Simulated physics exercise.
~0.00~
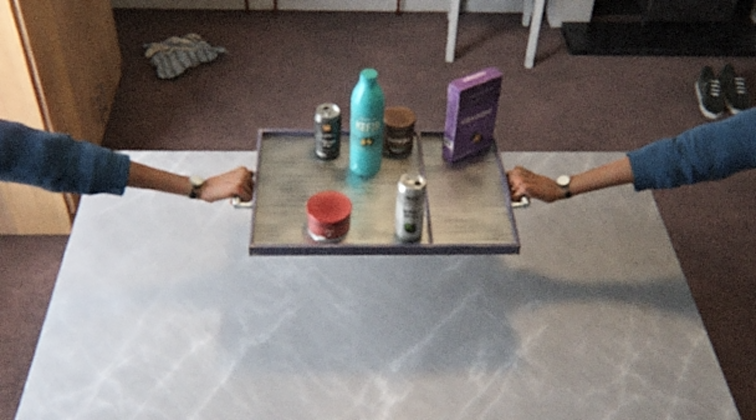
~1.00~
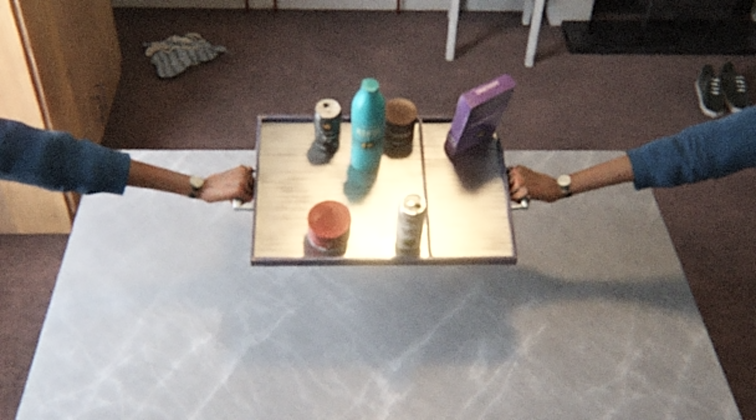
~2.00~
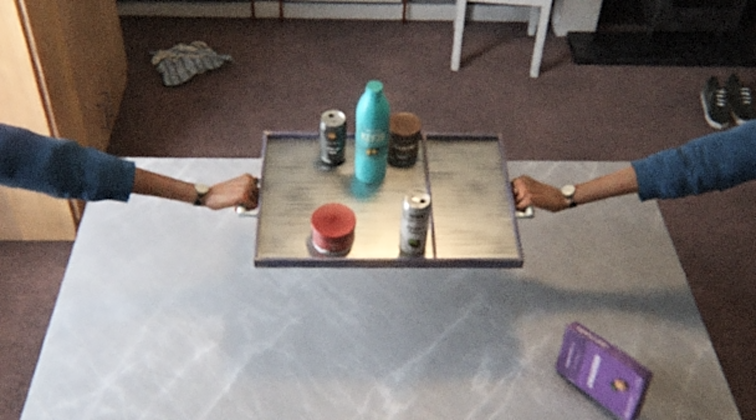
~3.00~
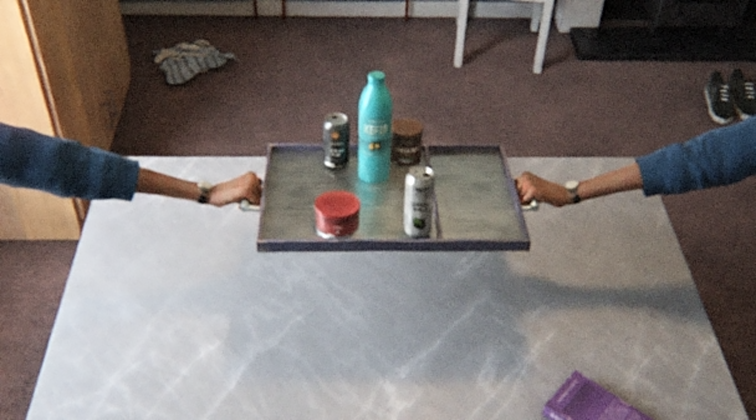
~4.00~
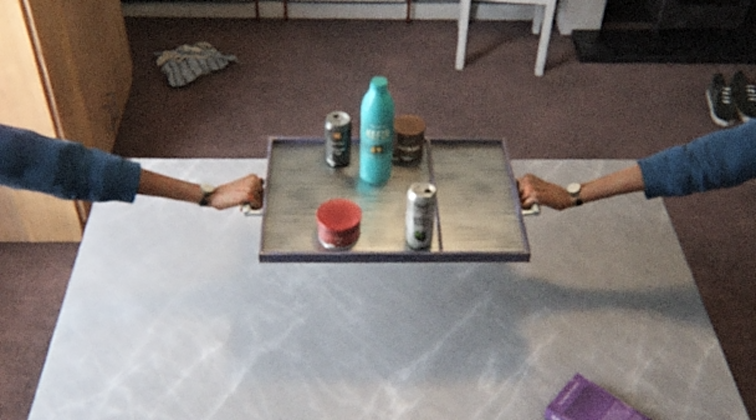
Purple packet toppling off a tray tilted by two hands and landing on the marbled table, the other items staying aboard.
